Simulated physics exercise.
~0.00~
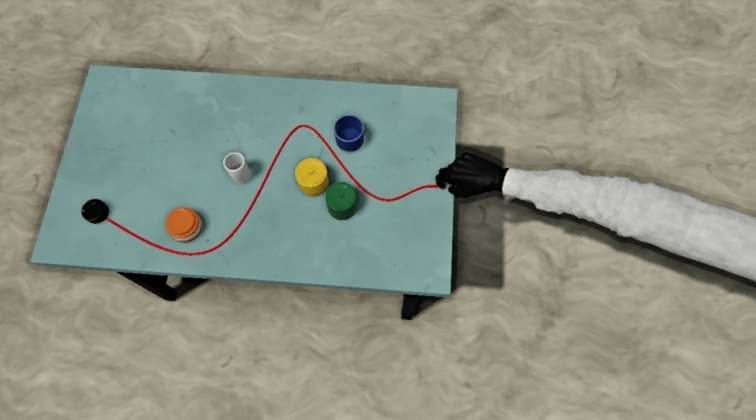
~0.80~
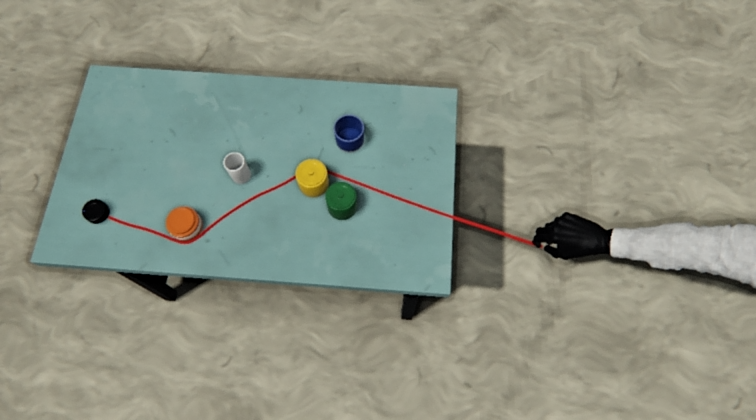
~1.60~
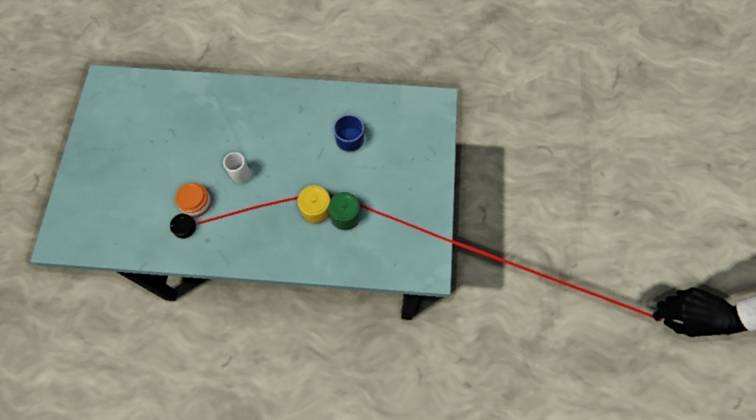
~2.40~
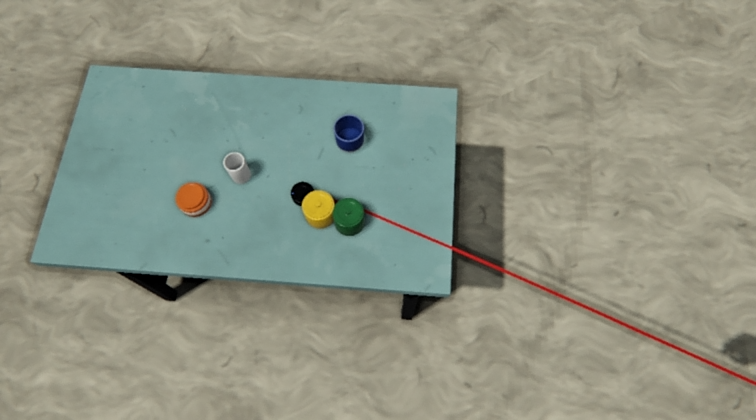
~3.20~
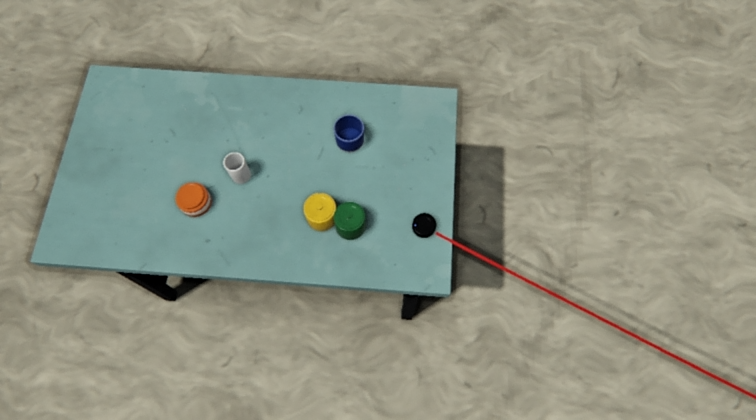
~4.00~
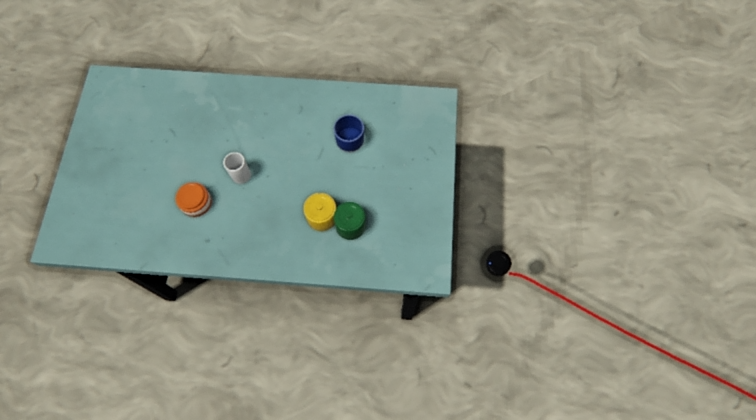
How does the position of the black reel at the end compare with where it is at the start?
At the start the black reel sits near the left end of the table. At the end it is off the table, just beyond the right edge.
